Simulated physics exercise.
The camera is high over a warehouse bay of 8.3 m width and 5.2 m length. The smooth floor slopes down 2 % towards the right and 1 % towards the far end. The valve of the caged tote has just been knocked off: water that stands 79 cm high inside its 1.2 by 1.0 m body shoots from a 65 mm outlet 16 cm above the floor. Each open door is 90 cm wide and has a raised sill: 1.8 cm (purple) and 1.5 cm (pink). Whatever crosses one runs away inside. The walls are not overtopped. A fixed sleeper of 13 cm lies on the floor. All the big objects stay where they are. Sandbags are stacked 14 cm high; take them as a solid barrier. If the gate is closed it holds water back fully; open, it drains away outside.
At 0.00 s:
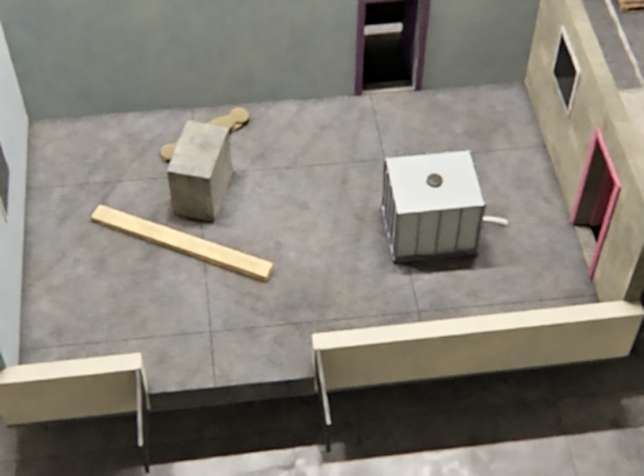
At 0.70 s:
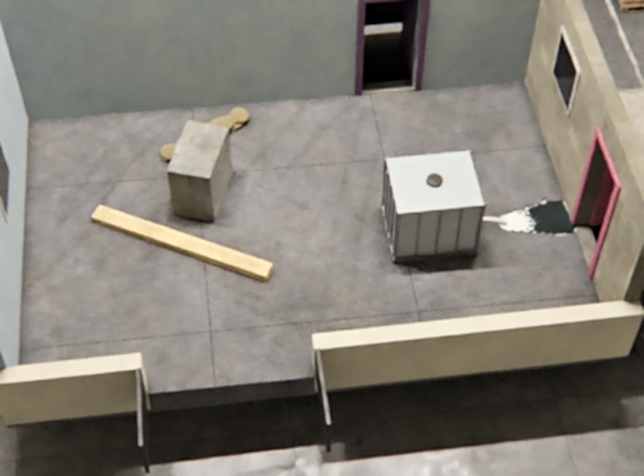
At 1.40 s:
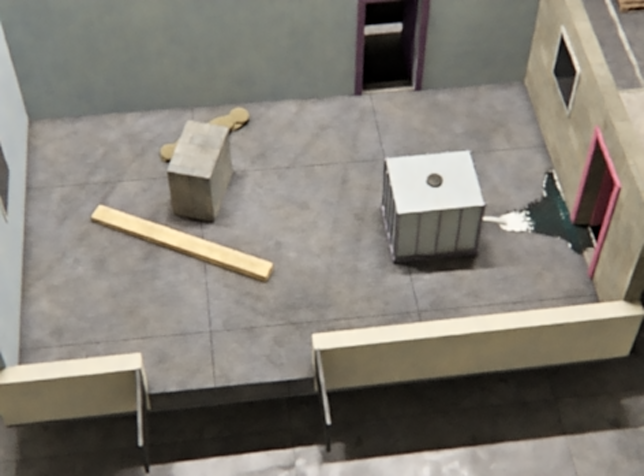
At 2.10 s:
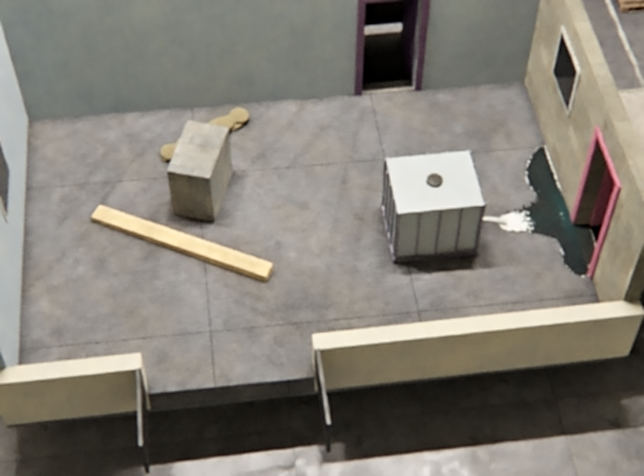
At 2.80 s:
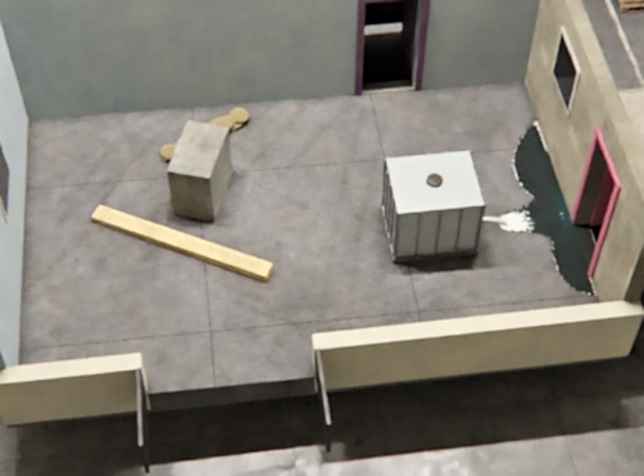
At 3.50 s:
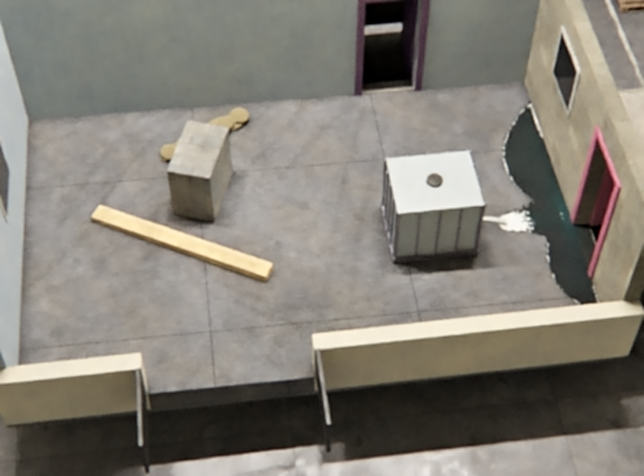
Water shoots right from the white tote and spreads into a dark pool along the wall.
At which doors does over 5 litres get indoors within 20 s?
One by one: At the purple door it does not reach the limit; at the pink door it goes over the limit.
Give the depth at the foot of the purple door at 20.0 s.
Roughly 0.6 cm deep.
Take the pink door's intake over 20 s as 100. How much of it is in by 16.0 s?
Some 80 per cent by then.
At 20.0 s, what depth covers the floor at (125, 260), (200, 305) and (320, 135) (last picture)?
About 0.0, 0.0 and 0.0 cm.
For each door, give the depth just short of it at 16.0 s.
In cm: Purple 0.4, pink 2.5.
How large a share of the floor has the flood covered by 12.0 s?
Near 15 per cent is wet.
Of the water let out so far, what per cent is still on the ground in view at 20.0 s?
Some 78 per cent remains.
After 5.0 s water covers 10 % of the floor and is deepest (7 cm) near (568, 217); purple door not reached, pink door 2.3 cm at the sill, 7 L in.
After 8.0 s water covers 10 % of the floor and is deepest (6 cm) near (568, 217); purple door not reached, pink door 2.3 cm at the sill, 14 L in.
After 12.0 s water covers 15 % of the floor and is deepest (6 cm) near (568, 217); purple door not reached, pink door 2.4 cm at the sill, 22 L in.
After 16.0 s water covers 15 % of the floor and is deepest (7 cm) near (568, 217); purple door not reached, pink door 2.5 cm at the sill, 32 L in.
After 20.0 s water covers 15 % of the floor and is deepest (8 cm) near (568, 217); purple door 0.58 cm at the sill, 0 L in, pink door 2.6 cm at the sill, 39 L in.
